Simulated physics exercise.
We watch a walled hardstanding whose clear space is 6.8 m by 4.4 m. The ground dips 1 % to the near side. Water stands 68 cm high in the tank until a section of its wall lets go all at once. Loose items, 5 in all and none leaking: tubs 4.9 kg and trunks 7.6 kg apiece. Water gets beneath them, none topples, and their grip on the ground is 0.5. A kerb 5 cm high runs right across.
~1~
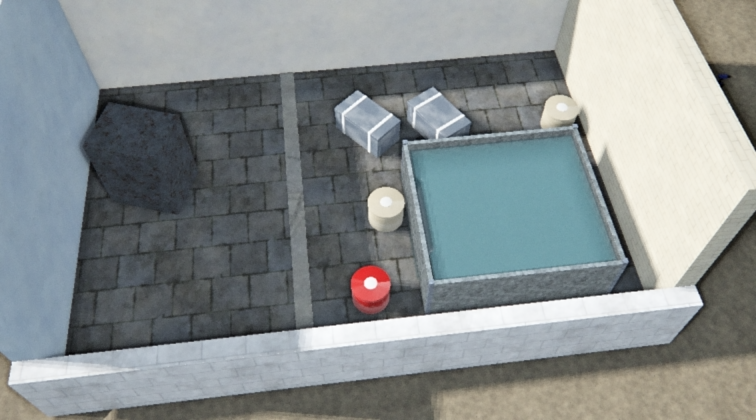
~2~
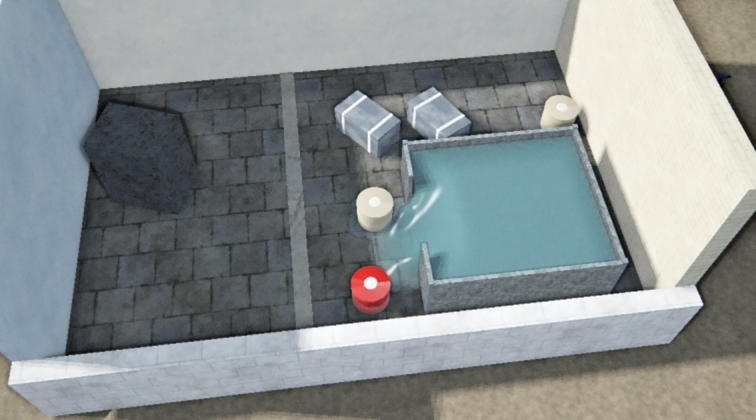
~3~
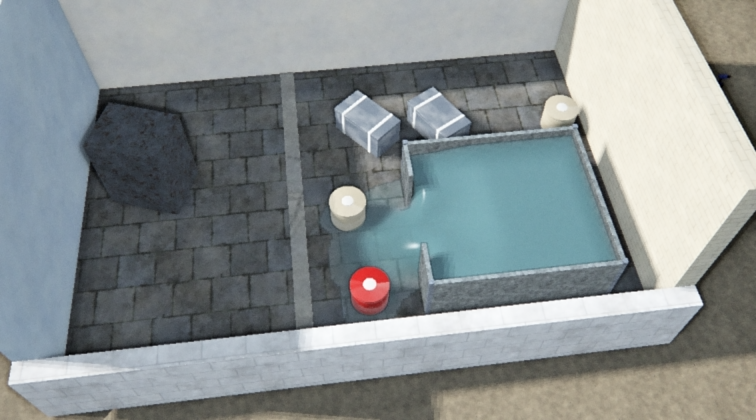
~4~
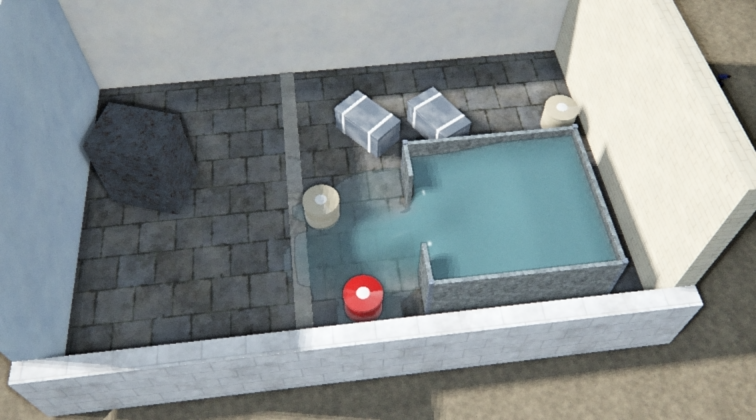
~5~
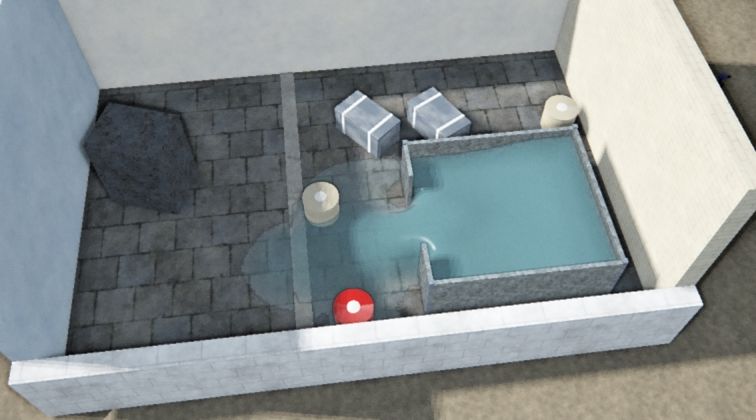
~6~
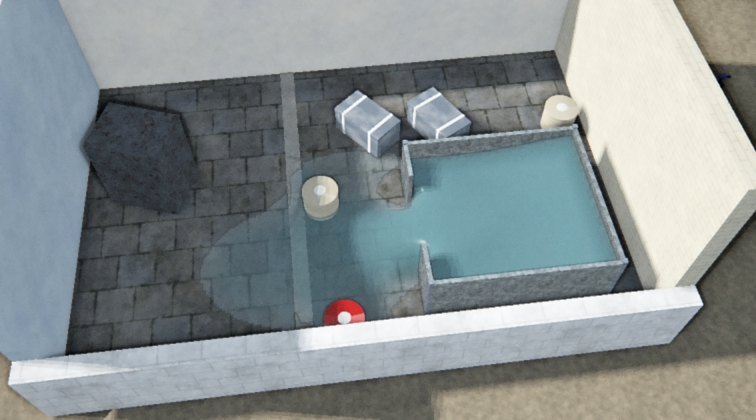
Water escapes from a grey-walled pool in a dark-paved, walled yard, seen from high above by a still camera. A dark boulder sits left of a pale kerb, two white-banded grey trunks lie behind the pool, and cream and red tubs stand around it. Through a gap opening in the pool's left side, water pushes one cream tub left, then spreads over the kerb as the red tub slides toward the near wall.
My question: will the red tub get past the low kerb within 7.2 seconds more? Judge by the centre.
Red tub passes.
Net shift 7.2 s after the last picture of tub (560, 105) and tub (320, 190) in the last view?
In turn: 30 cm, 40 cm.
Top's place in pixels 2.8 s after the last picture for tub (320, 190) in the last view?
Around (283, 101).
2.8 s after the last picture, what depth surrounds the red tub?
About 19 cm.
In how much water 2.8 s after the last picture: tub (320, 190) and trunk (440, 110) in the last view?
Roughly 4 and 0 cm.
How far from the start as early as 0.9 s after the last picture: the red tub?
About 120 cm.
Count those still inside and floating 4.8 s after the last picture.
2 of them.
Then, 0.9 s after the last picture the red tub is near (279, 321), 1.1 m from its start, afloat; 1 of 5 are over the mark; 1 afloat.
Then, 2.8 s after the last picture the red tub is near (112, 230), 3.1 m from its start, afloat; 2 of 5 are over the mark; 1 afloat.
Then, 4.8 s after the last picture the red tub is near (194, 276), 2.0 m from its start, afloat; 1 of 5 are over the mark; 2 afloat.
Then, 7.2 s after the last picture the red tub is near (110, 263), 3.0 m from its start, afloat; 1 of 5 are over the mark; 4 afloat.
